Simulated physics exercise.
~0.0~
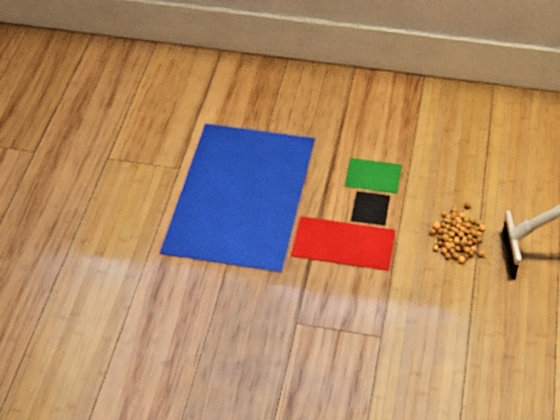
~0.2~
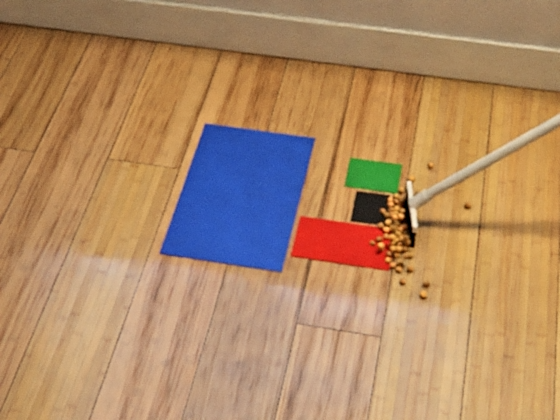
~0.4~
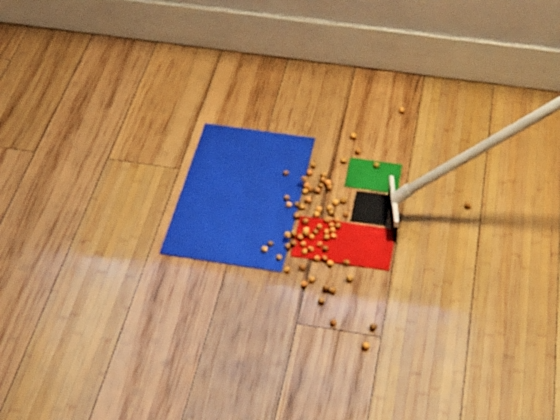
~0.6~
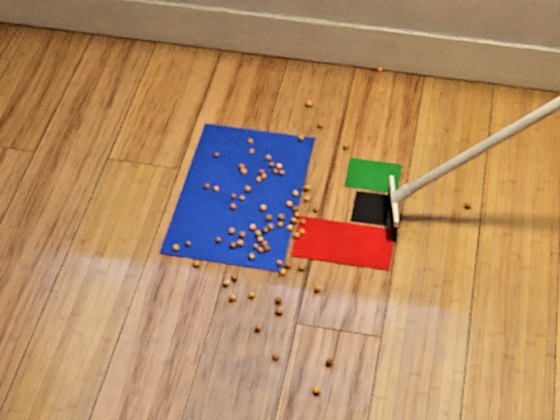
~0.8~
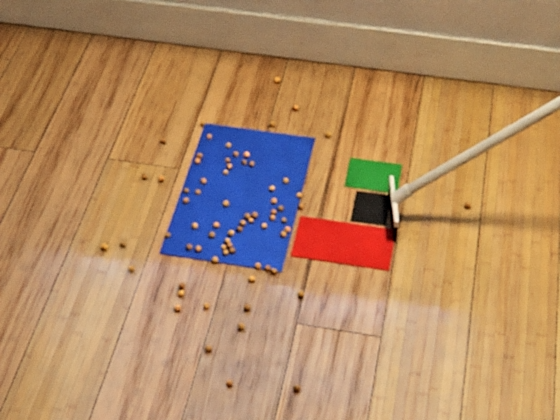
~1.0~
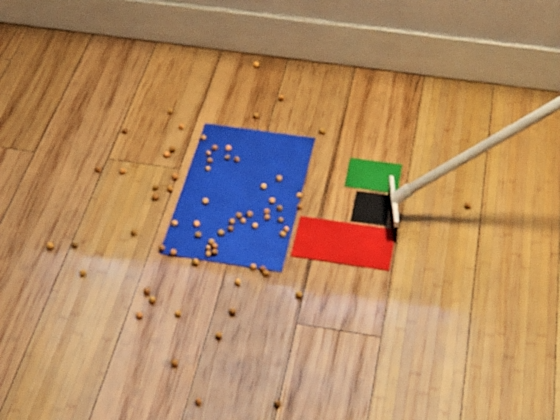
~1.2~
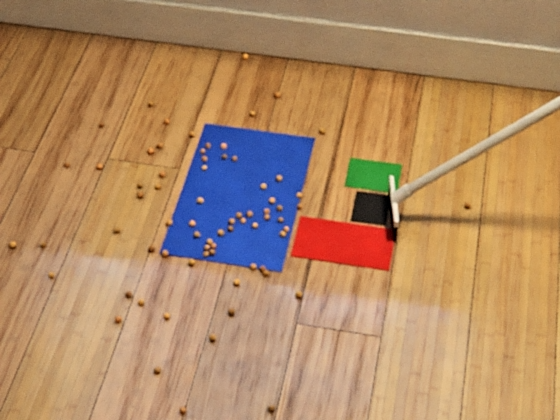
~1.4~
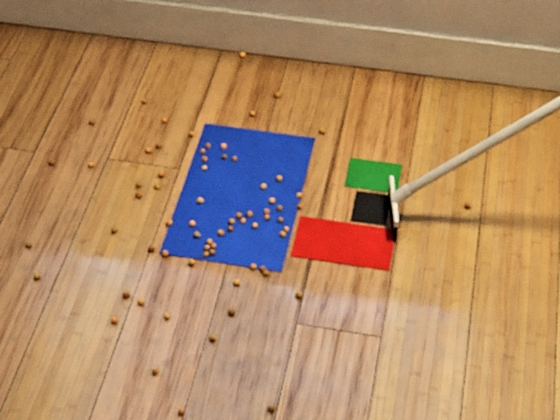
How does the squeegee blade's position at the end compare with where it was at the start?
At the start the blade is on the bare floor to the right of the bead pile. By the end it is farther left and slightly higher up in view, resting at the right edge of the black mat.
